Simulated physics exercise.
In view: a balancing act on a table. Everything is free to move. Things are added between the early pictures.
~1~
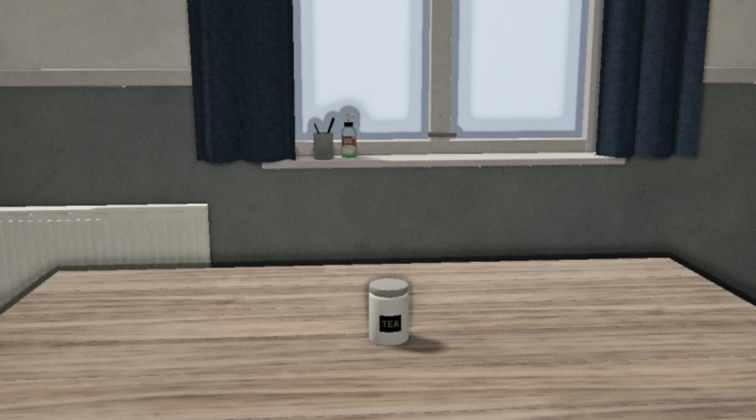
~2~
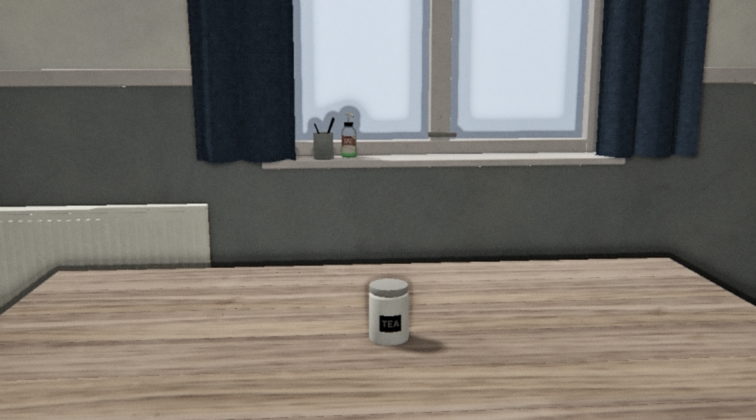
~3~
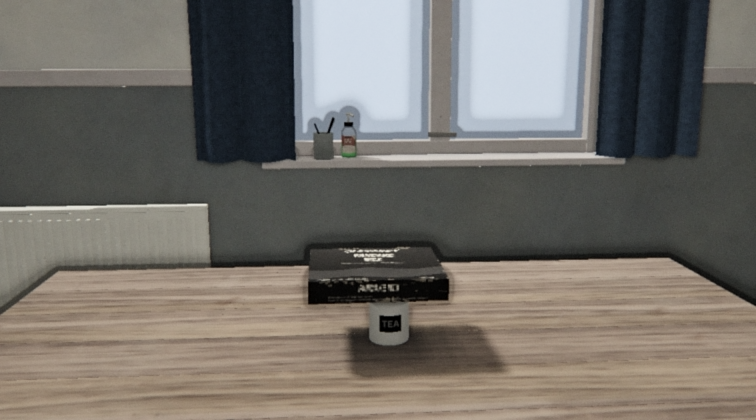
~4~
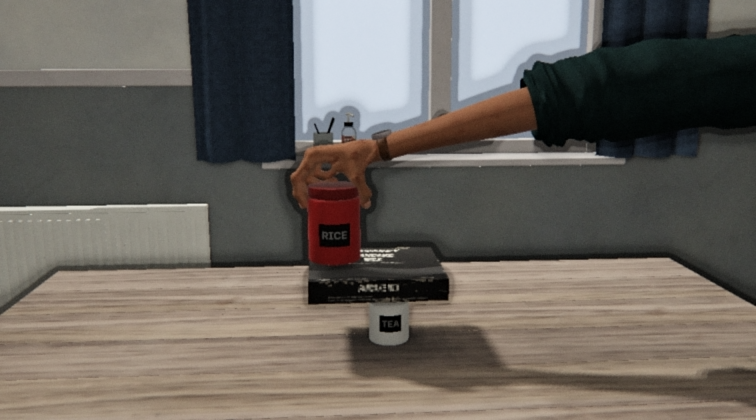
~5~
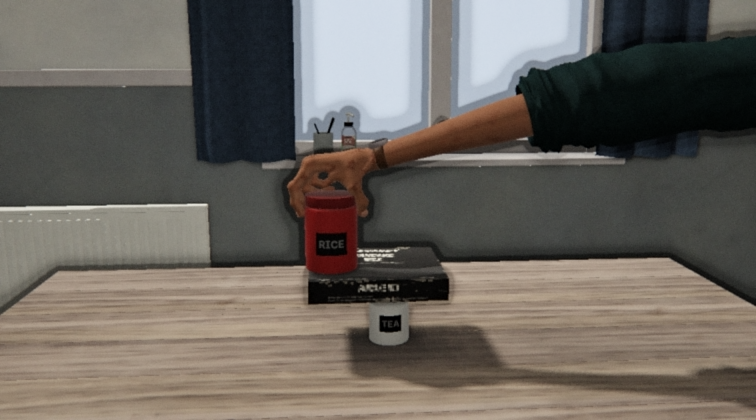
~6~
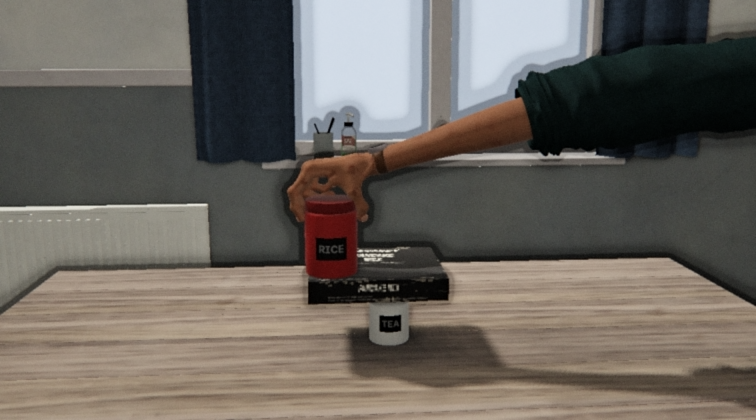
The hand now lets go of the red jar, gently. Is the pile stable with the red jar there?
Outcome: The stack loses its balance.
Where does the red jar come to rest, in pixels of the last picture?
Around (245, 323).
Then, 0.30 s later than the last frame, red jar now fallen; black packet tilted by 42°.
Then, 0.40 s later than the last frame, black packet tilted by 64°.
Then, 0.50 s later than the last frame, black packet tilted by 70°.
Then, 1.20 s later than the last frame, black packet tilted by 47°.
When it is over, fallen, red jar; lying over in the stack, black packet; white jar as before. End places, in pixels of the last picture, red jar near (245, 323). The stack comes apart.
